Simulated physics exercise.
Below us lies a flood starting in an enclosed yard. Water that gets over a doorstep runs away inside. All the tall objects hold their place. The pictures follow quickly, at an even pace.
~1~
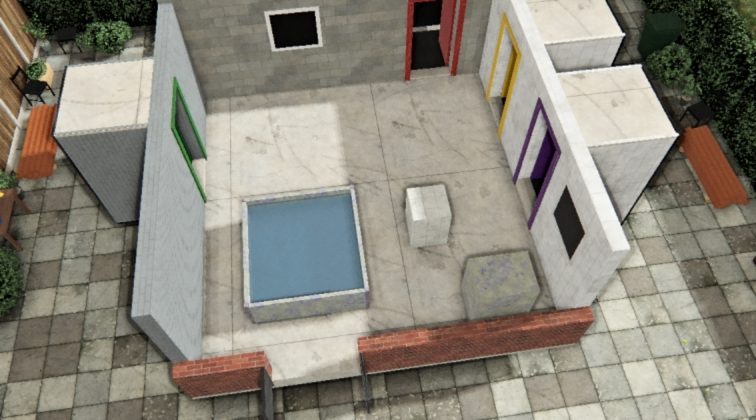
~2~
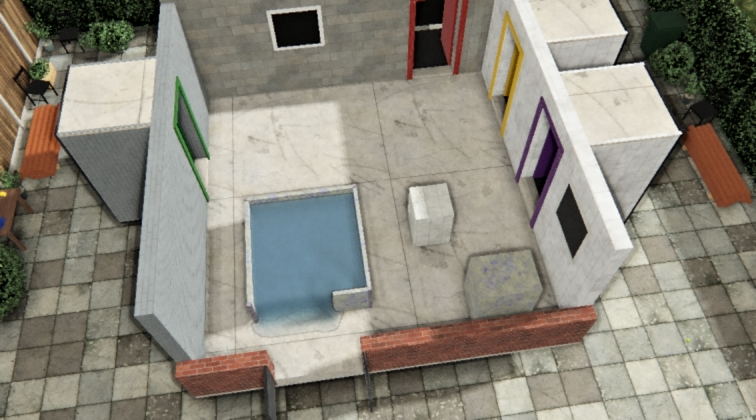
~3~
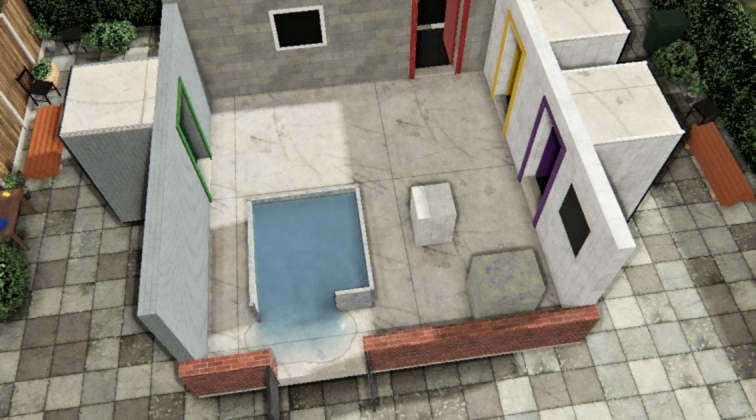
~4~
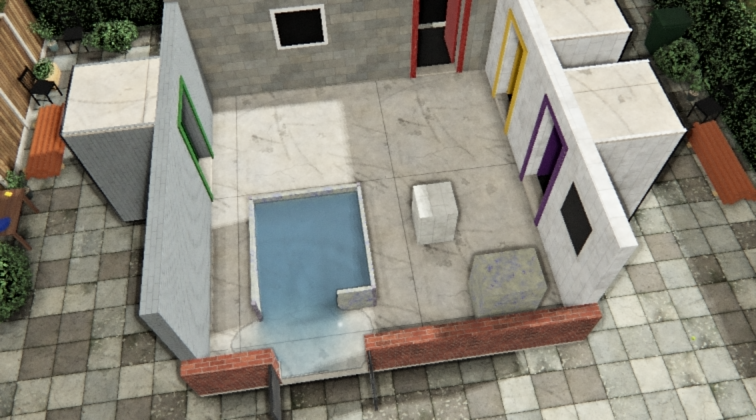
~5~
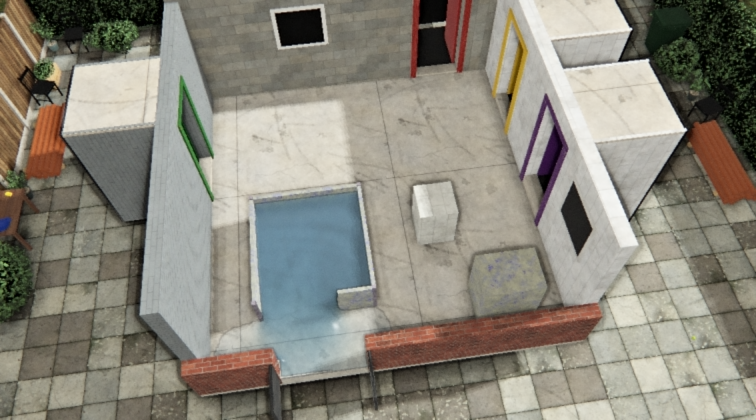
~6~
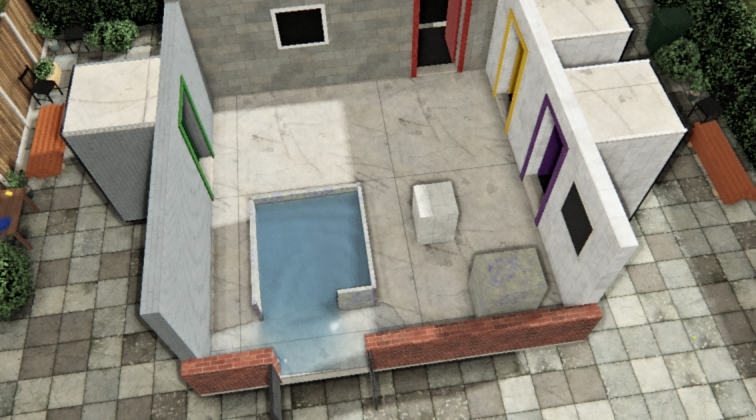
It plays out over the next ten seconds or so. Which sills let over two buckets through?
One by one: The yellow door holds within the limit; the purple door holds within the limit; the red door holds within the limit; the green door holds within the limit.
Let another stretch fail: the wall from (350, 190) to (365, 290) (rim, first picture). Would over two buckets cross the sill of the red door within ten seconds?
In short: The red one takes more.
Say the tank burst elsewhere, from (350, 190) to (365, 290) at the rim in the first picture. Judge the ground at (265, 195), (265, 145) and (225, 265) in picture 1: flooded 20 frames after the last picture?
One after the other: Not flooded, free of water, free of water.
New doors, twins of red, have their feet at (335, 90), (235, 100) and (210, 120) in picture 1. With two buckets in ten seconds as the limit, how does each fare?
In turn: Holds, floods, stays under.
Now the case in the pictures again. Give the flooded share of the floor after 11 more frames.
I make it 15 per cent.
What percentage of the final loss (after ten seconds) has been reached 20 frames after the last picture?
Roughly 65 per cent.
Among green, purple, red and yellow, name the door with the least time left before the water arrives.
I say the door marked green.
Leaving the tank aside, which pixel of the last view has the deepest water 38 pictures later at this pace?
At about (223, 370).
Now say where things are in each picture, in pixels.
In the first picture, the open tank at (303, 245) is whole and still.
In the second picture, the front is at (258, 328), out from the gap at (296, 310).
In the third picture, water pours out at (299, 310) and has run to a hidden place.
In the fourth picture, the front is at a hidden place, out from the gap at (301, 309).
In the fifth picture, water pours out at (301, 309) and has run to a hidden place.
In the sixth picture, the front is at a hidden place, out from the gap at (301, 309).
A moment on, water covers 10 % of the floor; the yellow door not reached, the purple door not reached, the red door not reached, the green door not reached.
Next, water covers 15 % of the floor; the yellow door not reached, the purple door not reached, the red door not reached, the green door not reached.
Then, water covers 25 % of the floor; the yellow door not reached, the purple door not reached, the red door not reached, the green door wet at the sill, nothing in.
Later, water covers 35 % of the floor; the yellow door not reached, the purple door not reached, the red door not reached, the green door wet at the sill, nothing in.
In the end, water covers 55 % of the floor; the yellow door wet at the sill, nothing in, the purple door not reached, the red door wet at the sill, nothing in, the green door wet at the sill, nothing in.
